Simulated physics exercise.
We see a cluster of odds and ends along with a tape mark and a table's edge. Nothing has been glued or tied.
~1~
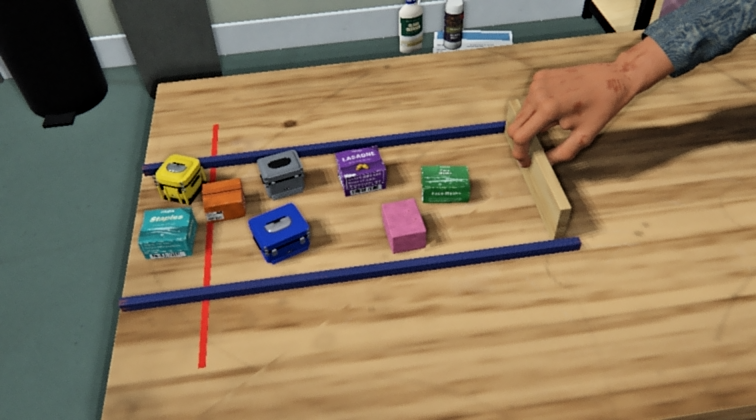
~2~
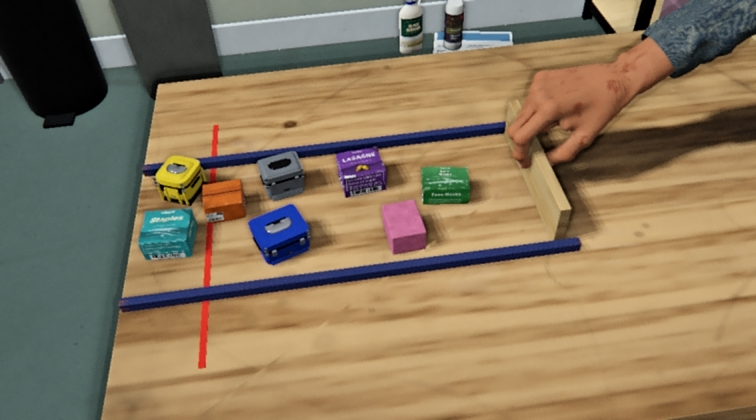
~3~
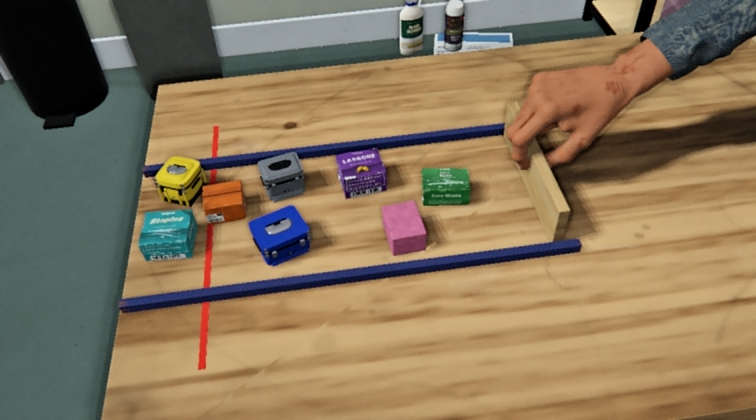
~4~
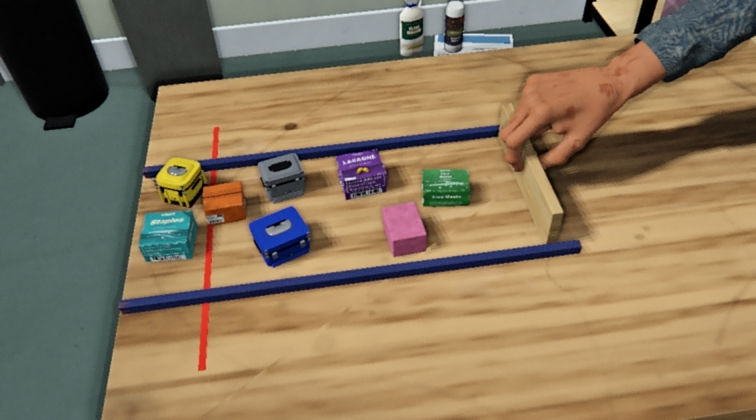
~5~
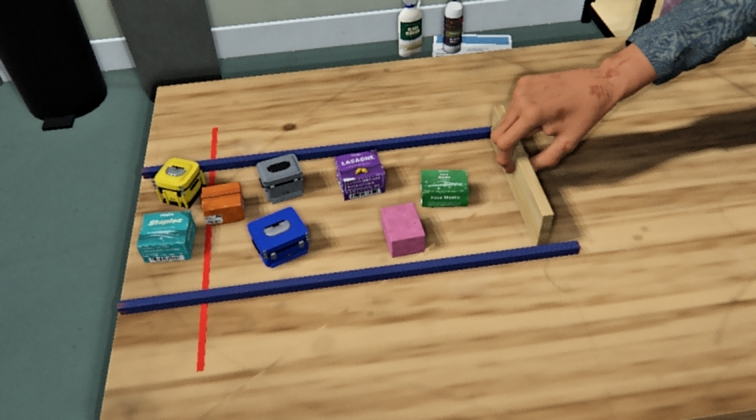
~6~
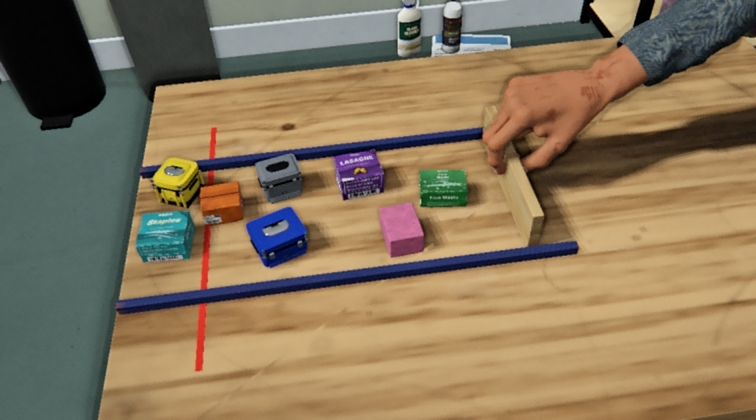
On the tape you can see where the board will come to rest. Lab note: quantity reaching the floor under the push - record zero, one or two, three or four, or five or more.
A lone one or pair goes over.
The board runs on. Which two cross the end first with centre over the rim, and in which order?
Earliest first: The turquoise box, then the yellow case.
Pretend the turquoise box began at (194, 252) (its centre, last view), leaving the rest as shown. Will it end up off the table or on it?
Drops.
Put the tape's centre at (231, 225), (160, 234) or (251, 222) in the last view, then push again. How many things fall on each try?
Counts per try, in order: 2 / 5 / 0.
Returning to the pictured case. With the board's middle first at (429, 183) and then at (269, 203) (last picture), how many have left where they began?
Answer - first 1, then 8.
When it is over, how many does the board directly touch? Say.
3.
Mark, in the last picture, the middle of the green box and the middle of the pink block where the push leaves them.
The green box ends at (181, 224) and the pink block at (186, 257).
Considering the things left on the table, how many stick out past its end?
Looks like 3 of them.
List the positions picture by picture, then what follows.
The first picture shows turquoise box (168, 233); yellow case (181, 179); orange box (224, 200); board (534, 167); tape (210, 225).
The second picture shows yellow case (181, 180); grey case (282, 175).
The third picture shows orange box (225, 203); purple box (362, 173).
The fourth picture shows turquoise box (169, 236); green box (446, 188).
The fifth picture shows yellow case (180, 182); blue case (279, 238).
The sixth picture shows turquoise box (166, 236); yellow case (179, 182); orange box (222, 204); board (510, 173); tape (208, 228).
Soon after, none off yet; turquoise box at rest near (166, 236); yellow case at rest near (179, 182); orange box at rest near (222, 204).
Then, none off yet; turquoise box moving near (159, 241); yellow case at rest near (179, 182); orange box moved a little near (201, 210).
At rest, the number that fall off is one or two; fallen, yellow case and turquoise box.
